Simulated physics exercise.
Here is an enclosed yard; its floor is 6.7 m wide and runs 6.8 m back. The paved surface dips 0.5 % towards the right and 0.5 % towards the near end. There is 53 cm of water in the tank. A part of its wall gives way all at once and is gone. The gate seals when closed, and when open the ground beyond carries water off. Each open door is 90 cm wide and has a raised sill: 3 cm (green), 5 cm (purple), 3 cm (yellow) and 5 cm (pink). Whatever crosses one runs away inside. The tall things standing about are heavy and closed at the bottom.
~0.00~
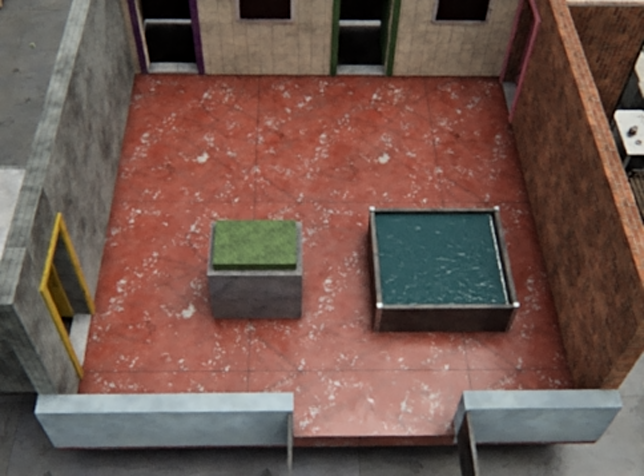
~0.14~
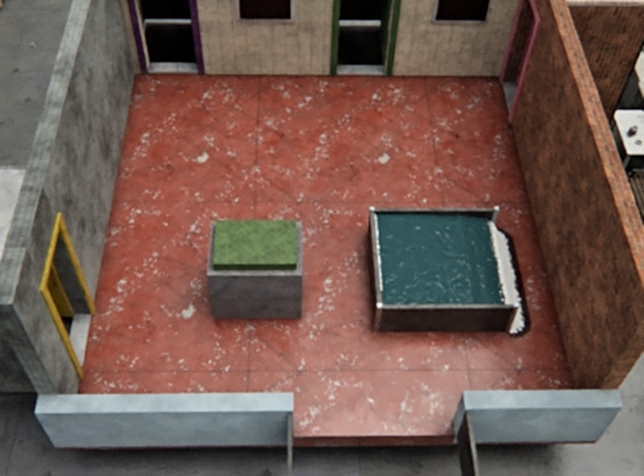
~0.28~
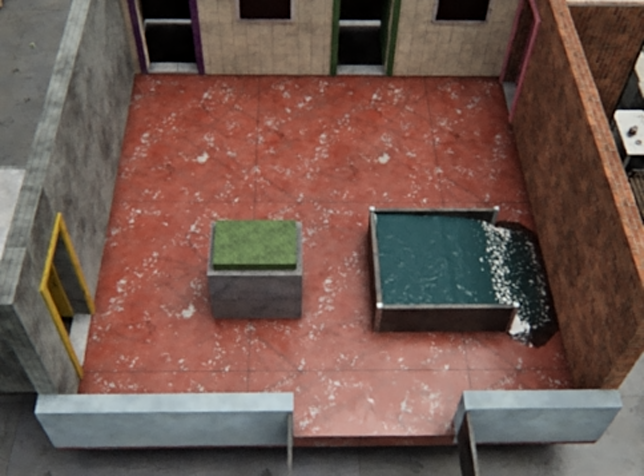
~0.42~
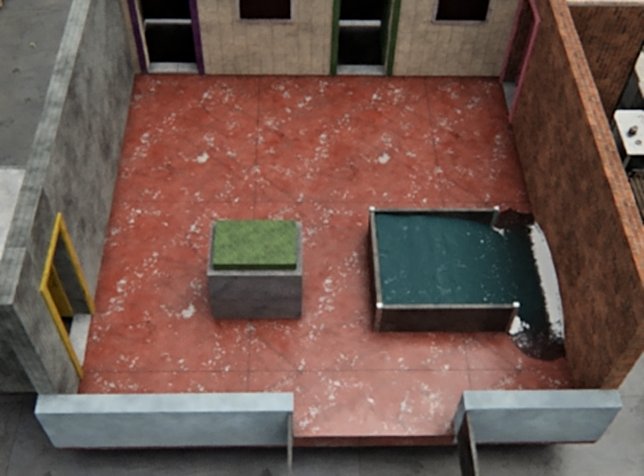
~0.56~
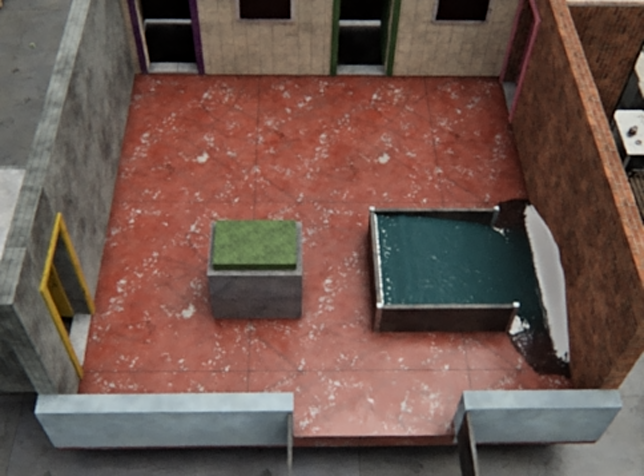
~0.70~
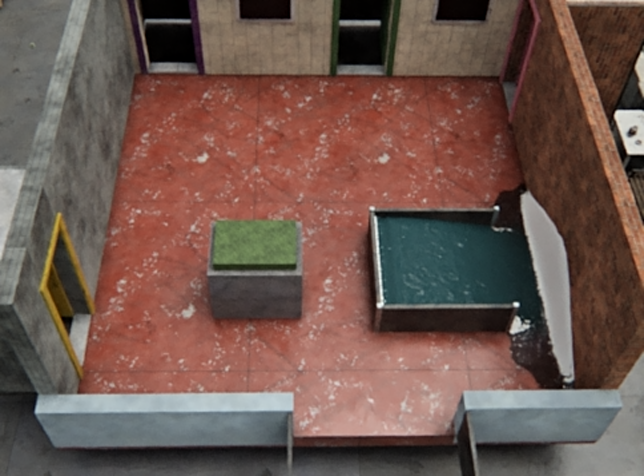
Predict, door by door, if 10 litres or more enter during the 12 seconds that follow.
Within that time: At the green door it passes the limit; at the purple door it keeps below the limit; at the yellow door it goes over the limit; at the pink door it exceeds the limit.
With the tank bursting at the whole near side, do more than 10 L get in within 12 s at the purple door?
Then: Purple not over.
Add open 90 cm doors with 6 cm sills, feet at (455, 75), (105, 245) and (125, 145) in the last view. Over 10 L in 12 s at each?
In turn: Over, below, below.
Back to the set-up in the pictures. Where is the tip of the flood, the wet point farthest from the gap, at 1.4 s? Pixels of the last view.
At about (504, 127).
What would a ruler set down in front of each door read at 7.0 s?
Depths in cm: Green 3, purple 2, yellow 7, pink 7.
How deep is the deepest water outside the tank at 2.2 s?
Roughly 36 cm.
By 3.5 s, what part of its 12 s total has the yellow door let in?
Some 0 per cent by then.
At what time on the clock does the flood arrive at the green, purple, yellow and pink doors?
Arrival: Green 2.8 s, purple 5.0 s, yellow 4.5 s, pink 1.8 s.
After 1.4 s water covers 10 % of the floor and is deepest (39 cm) near (541, 291); green door not reached, purple door not reached, yellow door not reached, pink door not reached.
After 2.2 s water covers 25 % of the floor and is deepest (36 cm) near (567, 404); green door not reached, purple door not reached, yellow door not reached, pink door 4 cm at the sill, 0 L in.
After 3.5 s water covers 40 % of the floor and is deepest (19 cm) near (570, 416); green door 8 cm at the sill, 5 L in, purple door not reached, yellow door not reached, pink door 7 cm at the sill, 2 L in.
After 7.0 s water covers 75 % of the floor and is deepest (12 cm) near (570, 416); green door 3 cm at the sill, 21 L in, purple door 2 cm at the sill, 0 L in, yellow door 7 cm at the sill, 34 L in, pink door 7 cm at the sill, 23 L in.
After 12.0 s water covers 95 % of the floor and is deepest (6 cm) near (570, 416); green door 2 cm at the sill, 21 L in, purple door 1 cm at the sill, 0 L in, yellow door 4 cm at the sill, 52 L in, pink door 4 cm at the sill, 27 L in.
